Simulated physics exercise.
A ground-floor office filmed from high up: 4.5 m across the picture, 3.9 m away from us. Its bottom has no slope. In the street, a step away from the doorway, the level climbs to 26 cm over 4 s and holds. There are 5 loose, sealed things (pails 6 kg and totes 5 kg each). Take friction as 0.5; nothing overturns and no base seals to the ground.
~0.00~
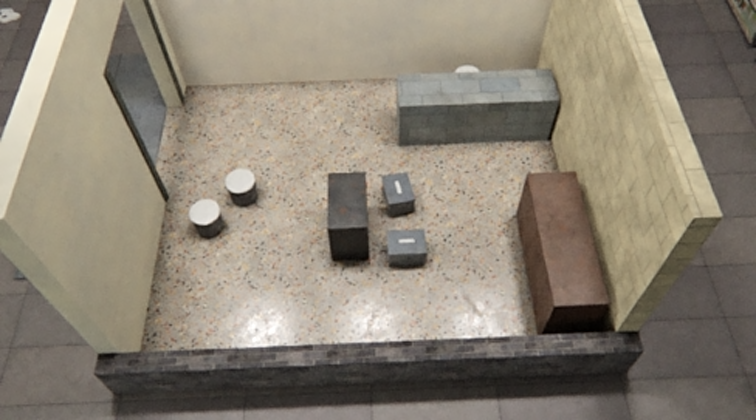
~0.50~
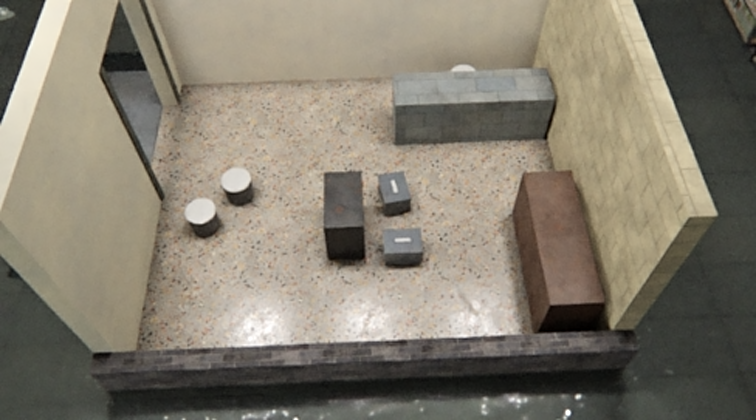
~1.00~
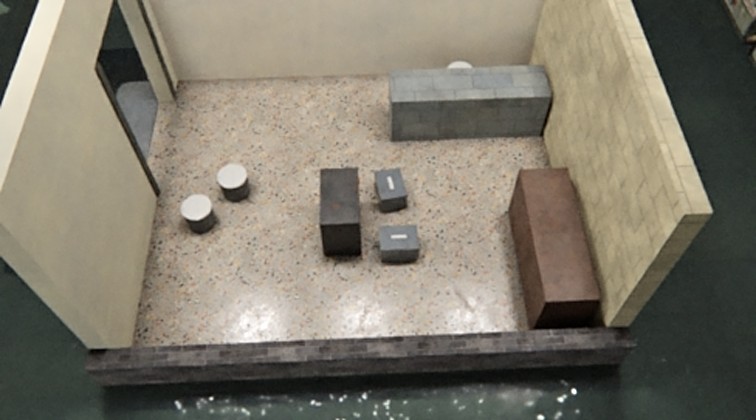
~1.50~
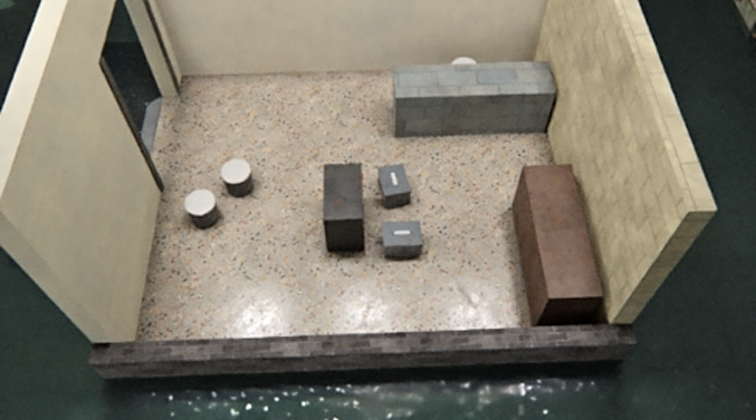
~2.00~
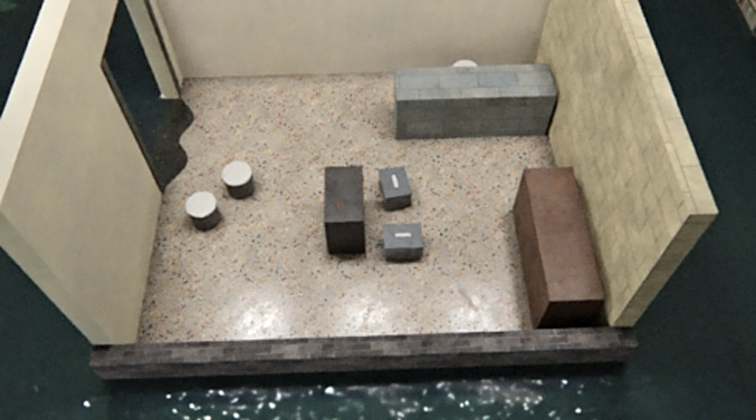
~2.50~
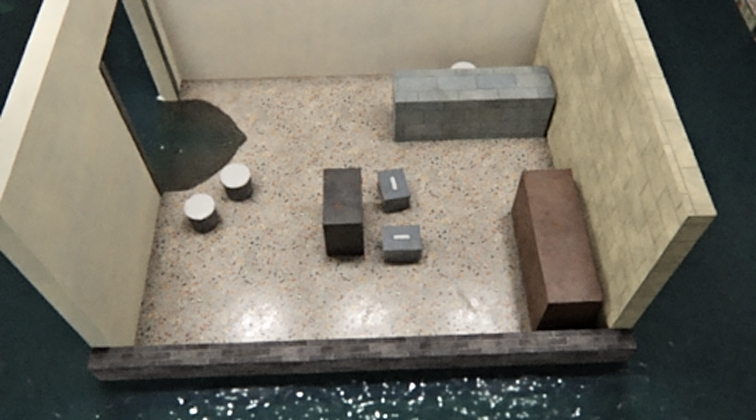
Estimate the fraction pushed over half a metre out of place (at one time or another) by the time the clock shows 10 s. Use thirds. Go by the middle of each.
Share: Between one and two thirds.
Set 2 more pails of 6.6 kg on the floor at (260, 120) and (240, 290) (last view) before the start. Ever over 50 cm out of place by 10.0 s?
In that order: Over, short of it.
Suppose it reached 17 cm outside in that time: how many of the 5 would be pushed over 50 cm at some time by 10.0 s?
In that case 3 of them.
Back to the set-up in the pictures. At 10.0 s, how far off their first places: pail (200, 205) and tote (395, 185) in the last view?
In turn: 0 cm, 80 cm.
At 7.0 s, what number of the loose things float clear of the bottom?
At that moment 1.
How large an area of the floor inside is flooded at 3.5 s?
Some 3.5 m2.
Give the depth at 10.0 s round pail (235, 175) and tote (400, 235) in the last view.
About 5 and 13 cm.
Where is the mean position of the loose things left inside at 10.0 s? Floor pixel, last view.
Near (350, 214).
After 3.5 s 0 of 5 are over 50 cm from their spots; 0 afloat.
After 4.5 s 0 of 5 are over 50 cm from their spots; 0 afloat.
After 7.0 s 2 of 5 are over 50 cm from their spots; 1 afloat.
After 10.0 s 2 of 5 are over 50 cm from their spots, and 3 have been at some point; 3 afloat.
